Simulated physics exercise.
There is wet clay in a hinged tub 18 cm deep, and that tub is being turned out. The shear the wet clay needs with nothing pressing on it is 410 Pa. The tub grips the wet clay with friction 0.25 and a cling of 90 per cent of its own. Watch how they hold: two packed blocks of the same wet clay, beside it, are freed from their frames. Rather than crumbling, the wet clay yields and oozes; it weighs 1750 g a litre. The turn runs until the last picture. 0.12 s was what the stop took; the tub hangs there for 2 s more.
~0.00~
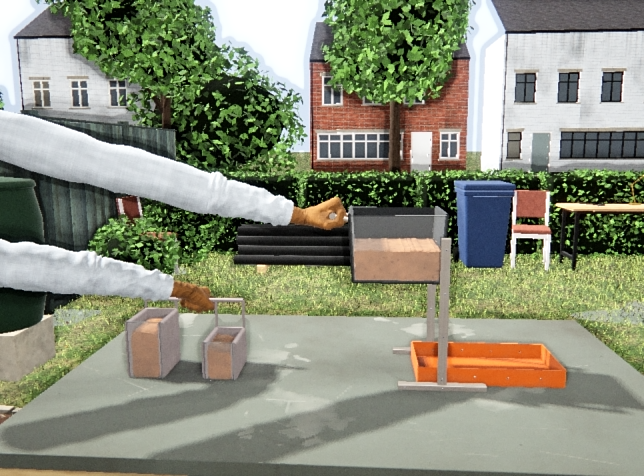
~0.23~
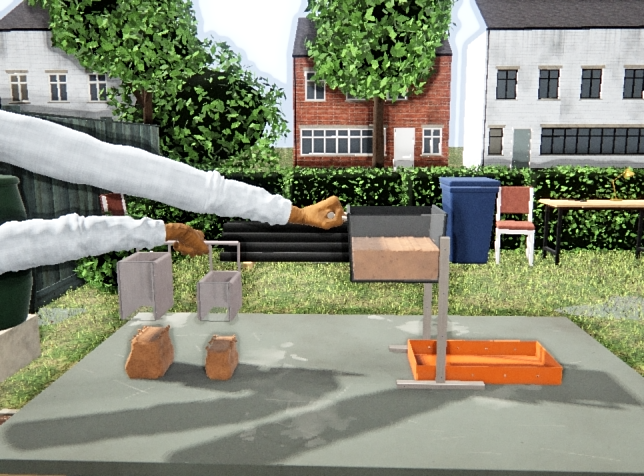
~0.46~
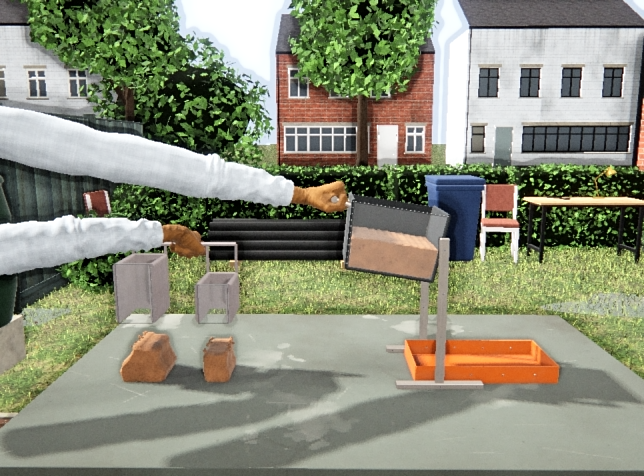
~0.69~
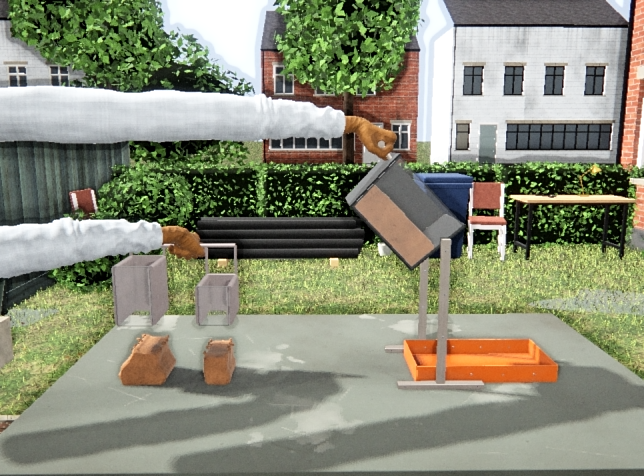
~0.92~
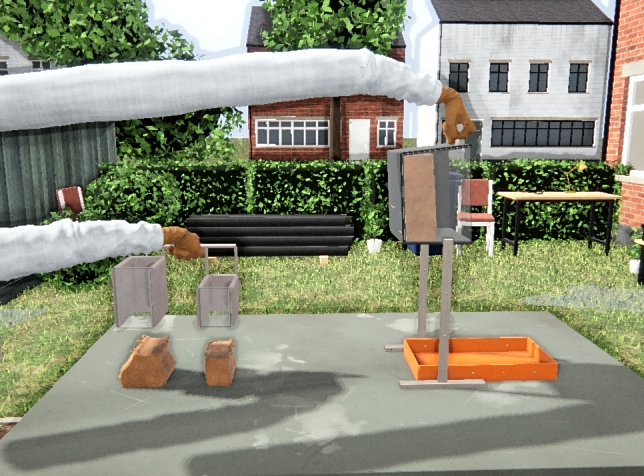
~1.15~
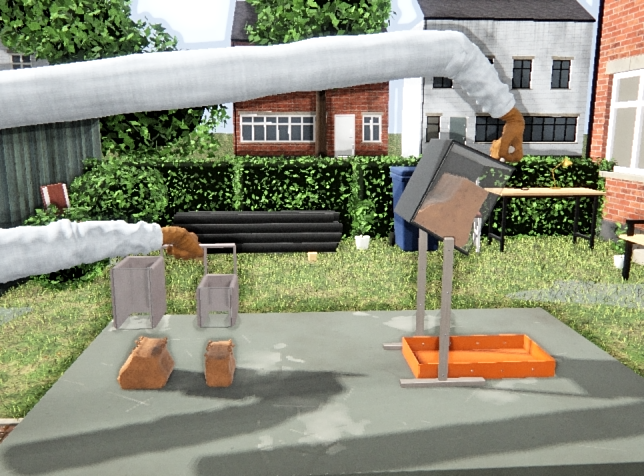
Two grey boxes rose in one hand, leaving two clay blocks that sagged slightly on the table, then another hand swung a clay-filled tub up and over rightward above an orange tray.
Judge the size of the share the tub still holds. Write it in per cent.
Some 8 per cent.
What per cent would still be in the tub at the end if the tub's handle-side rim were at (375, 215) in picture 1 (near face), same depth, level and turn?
Close to 10 per cent would still be in the tub.
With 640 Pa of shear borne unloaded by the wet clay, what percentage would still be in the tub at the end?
I'd say around 35 percent.
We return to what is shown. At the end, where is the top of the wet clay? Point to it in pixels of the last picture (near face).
(421, 213).
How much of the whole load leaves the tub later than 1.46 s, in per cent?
Near 0 %.
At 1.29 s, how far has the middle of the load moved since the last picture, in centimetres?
The change is near 13 cm.
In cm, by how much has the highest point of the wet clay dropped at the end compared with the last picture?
The top ends up some 9 cm below its level in the last picture.
By 1.29 s, the tub is at 116 degrees and holds 38 %.
By 1.46 s, the tub is at 116 degrees and holds 8 %.
By 1.63 s, the tub is at 116 degrees and holds 8 %.
By 1.80 s, the tub is at 116 degrees and holds 8 %.
By 3.15 s, at the end, the tub is at 116 degrees and holds 8 %.
